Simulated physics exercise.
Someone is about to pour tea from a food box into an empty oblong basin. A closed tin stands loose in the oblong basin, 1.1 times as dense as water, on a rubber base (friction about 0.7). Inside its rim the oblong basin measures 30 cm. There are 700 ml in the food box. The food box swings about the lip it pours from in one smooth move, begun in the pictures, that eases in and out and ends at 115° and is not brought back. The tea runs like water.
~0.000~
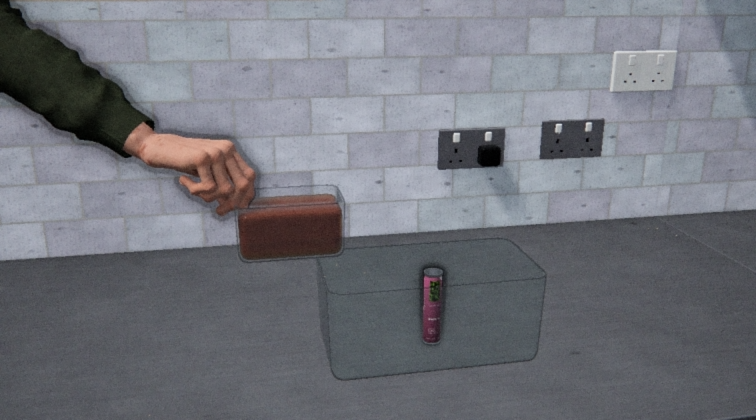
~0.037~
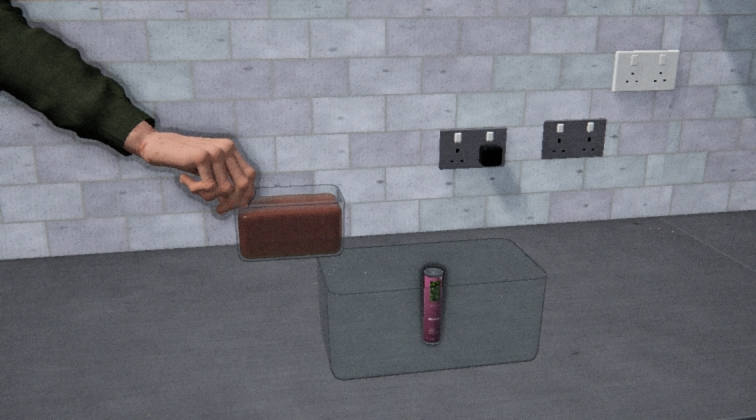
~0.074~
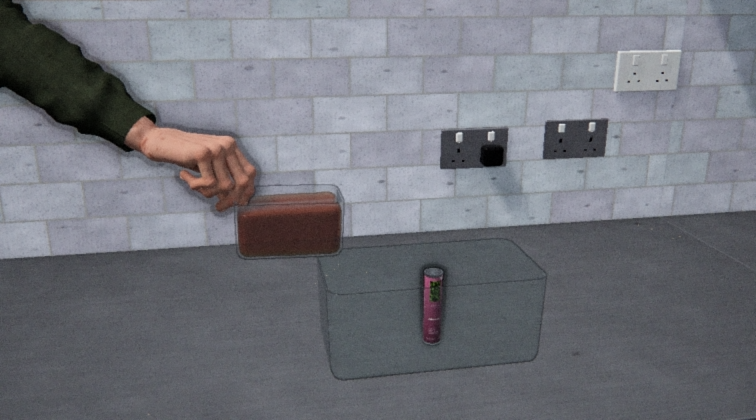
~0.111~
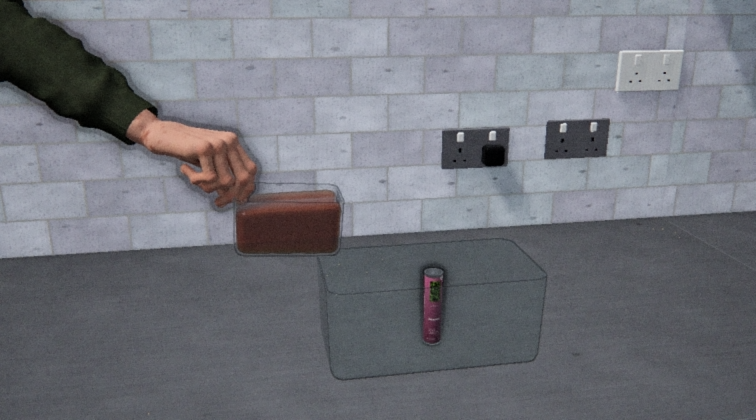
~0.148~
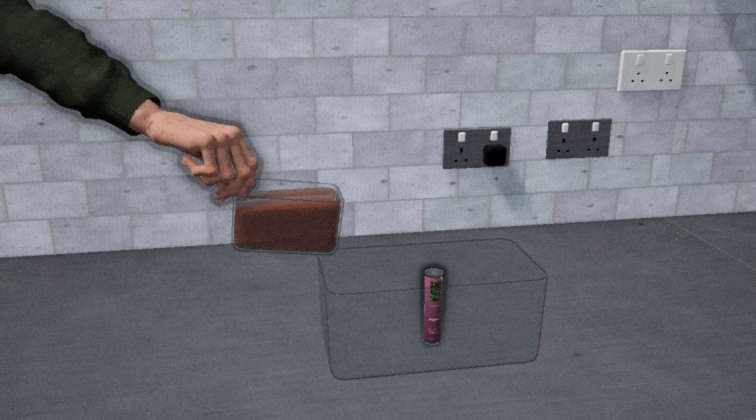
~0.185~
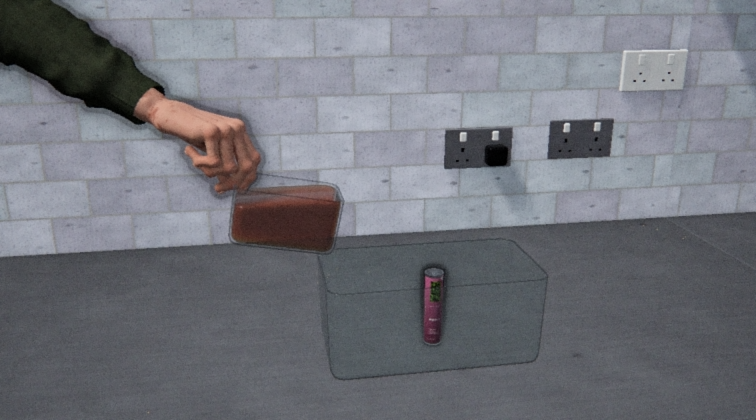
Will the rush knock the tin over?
The tin goes over.
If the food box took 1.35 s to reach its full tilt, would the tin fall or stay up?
The tin topples.
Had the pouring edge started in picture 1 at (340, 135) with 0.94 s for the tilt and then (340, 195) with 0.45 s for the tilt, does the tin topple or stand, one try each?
First it stays up; then it topples.
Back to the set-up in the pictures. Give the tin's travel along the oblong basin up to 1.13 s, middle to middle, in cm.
About 7 cm.
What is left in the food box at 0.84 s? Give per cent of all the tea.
About 5 per cent.
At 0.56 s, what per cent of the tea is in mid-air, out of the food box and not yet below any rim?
Some 38 per cent.
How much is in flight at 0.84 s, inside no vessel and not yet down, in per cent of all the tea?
About 10 per cent.
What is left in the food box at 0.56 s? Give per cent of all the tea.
Near 52 in a hundred.
After 0.56 s the tilt is 75° and 53 per cent is still to pour; the tin stands where it began.
After 0.84 s the tilt is 112° and 5 per cent is still to pour; the tin leans 25°.
After 1.13 s the tilt is 115° and 0 per cent is still to pour; the tin lies on its side.
After 1.44 s the tilt is 115° and 0 per cent is still to pour; the tin lies on its side.
In the end the tin lies on its side.
